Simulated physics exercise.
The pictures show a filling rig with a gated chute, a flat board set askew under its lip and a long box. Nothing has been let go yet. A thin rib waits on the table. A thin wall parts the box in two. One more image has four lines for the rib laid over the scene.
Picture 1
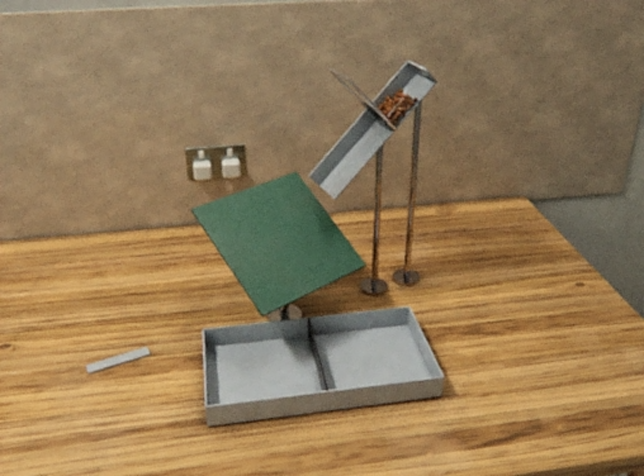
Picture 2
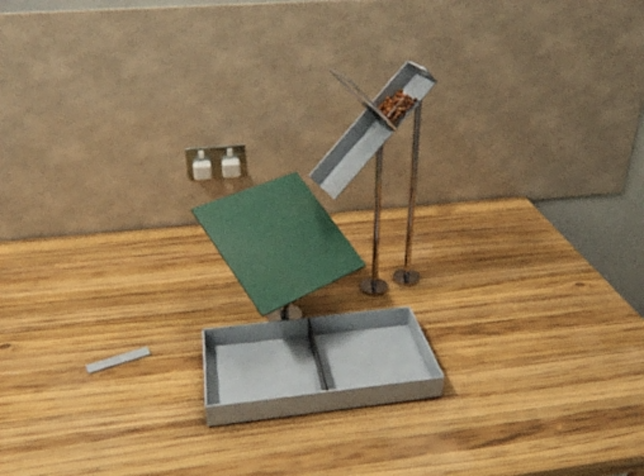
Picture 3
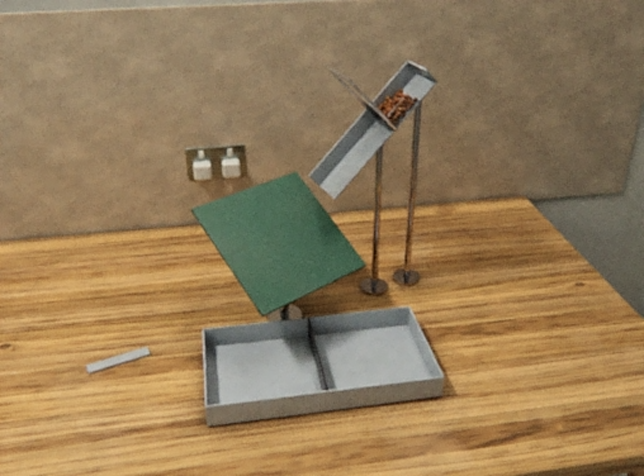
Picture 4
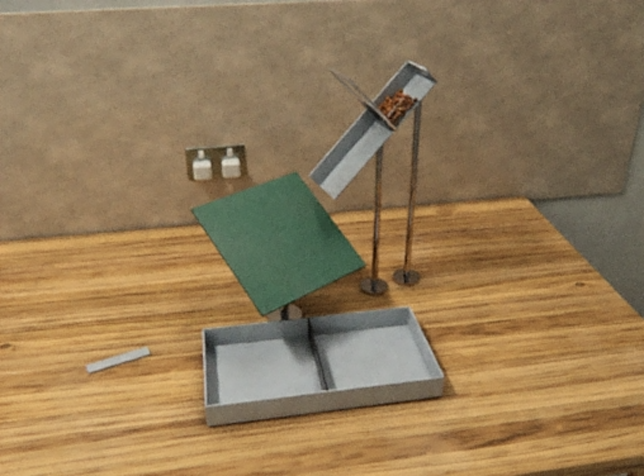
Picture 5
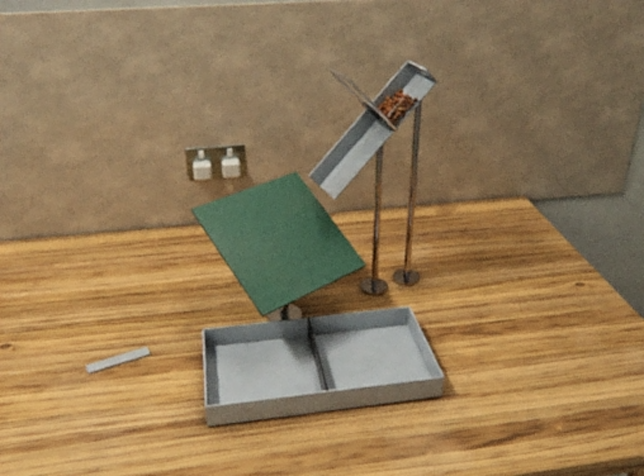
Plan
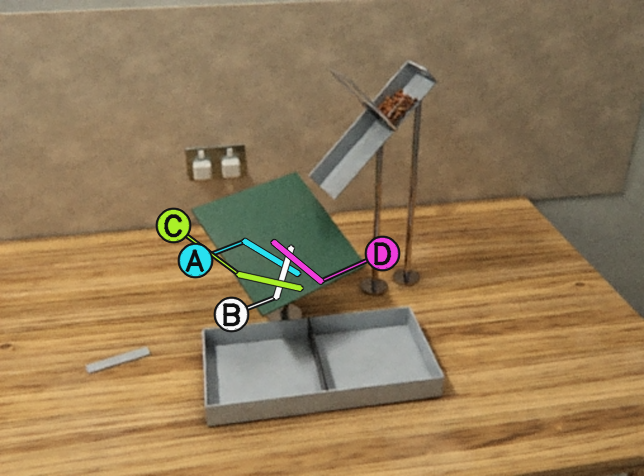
On a wooden table, brown pieces rest behind a chute's gate above a green board.
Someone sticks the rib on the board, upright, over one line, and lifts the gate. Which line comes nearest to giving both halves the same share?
Go for B.
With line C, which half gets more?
Right.
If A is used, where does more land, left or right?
Right.
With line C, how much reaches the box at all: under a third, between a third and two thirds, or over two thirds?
Line C gives over two thirds.
On the marked copy, line A from (244, 241) to (297, 273); line B from (291, 248) to (276, 296); line C from (239, 274) to (300, 288); line D from (274, 242) to (320, 281).
With A, of what is caught, a stray few in the left half, nearly all in the right.
With B, of what is caught, about half in the left half, about half in the right.
With C, of what is caught, a stray few in the left half, nearly all in the right.
With D, of what is caught, a small part in the left half, nearly all in the right.
